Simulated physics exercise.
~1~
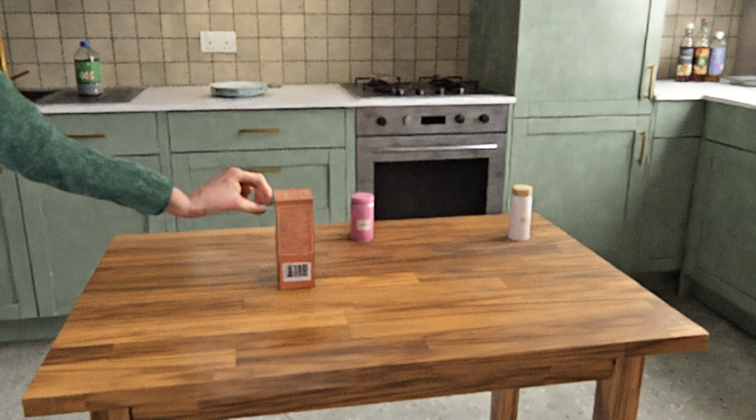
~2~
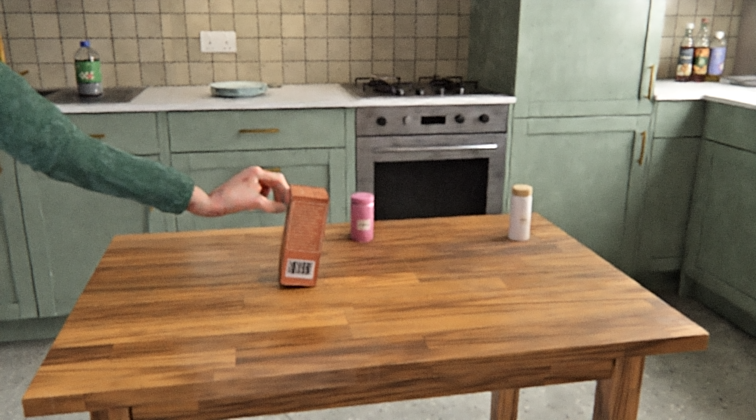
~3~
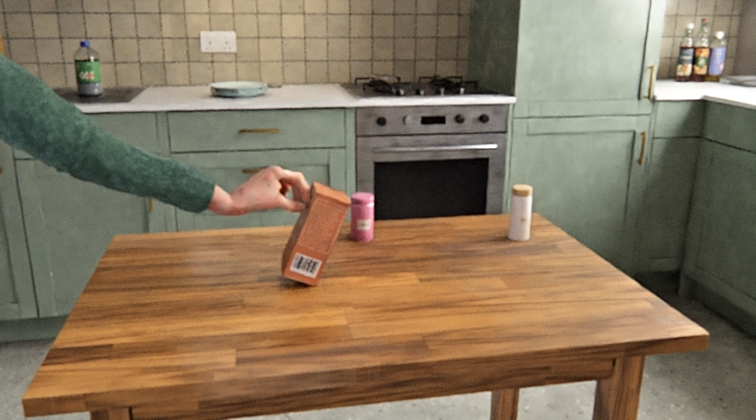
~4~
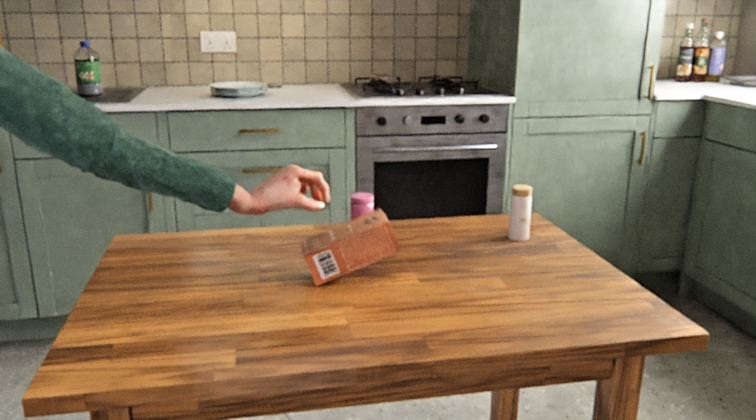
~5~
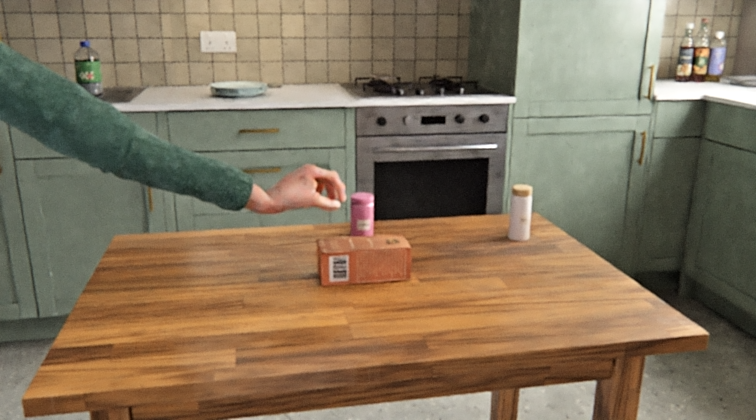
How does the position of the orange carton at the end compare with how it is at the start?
The orange carton stands upright on the table at the start, and by the end it is lying on its side.
